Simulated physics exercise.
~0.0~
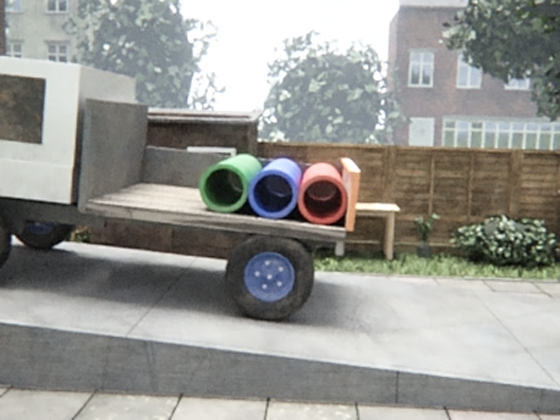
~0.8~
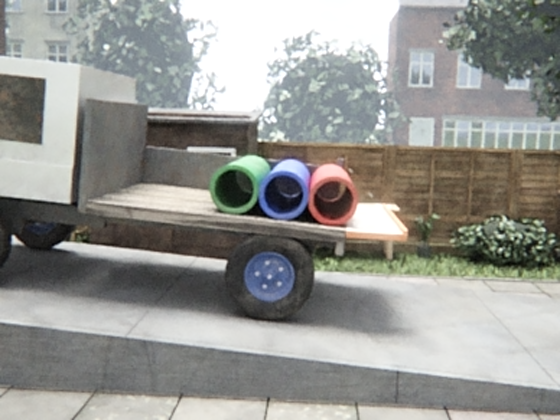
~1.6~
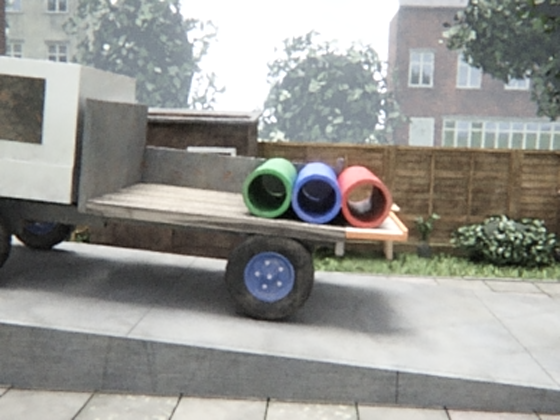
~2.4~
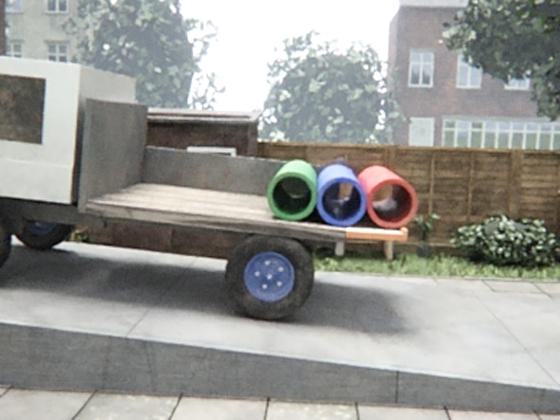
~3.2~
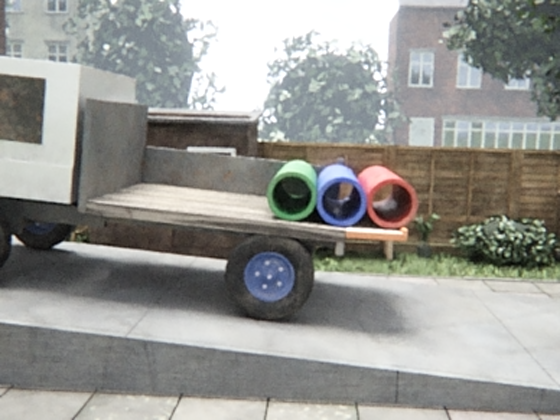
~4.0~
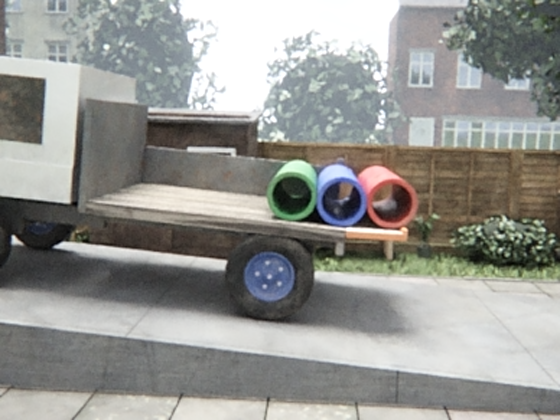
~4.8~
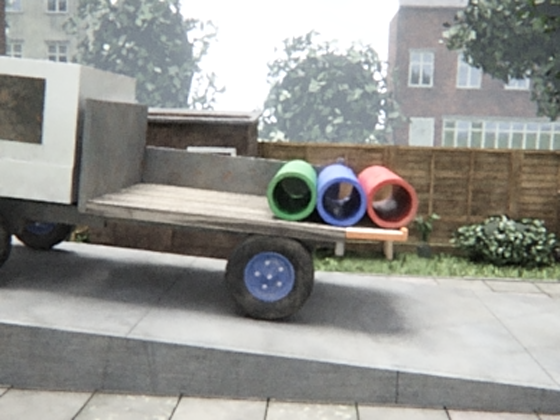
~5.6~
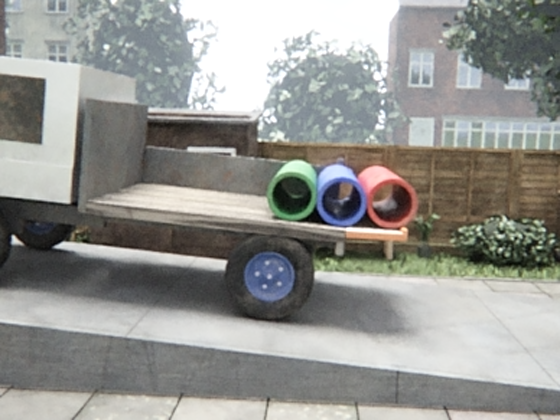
Three large pipes, green, blue and red from left to right, sit side by side against the raised orange tailgate of a flatbed truck. The truck stands nose-up on a grey ramp, seen from the side, with a wooden fence, trees and brick buildings behind it. The tailgate swings down to the right until it lies nearly in line with the wooden bed. All three pipes roll right together, and the red one moves onto the lowered gate. They stop near its outer end and stay still, with red on the gate, blue and green on the bed, and none falling off.
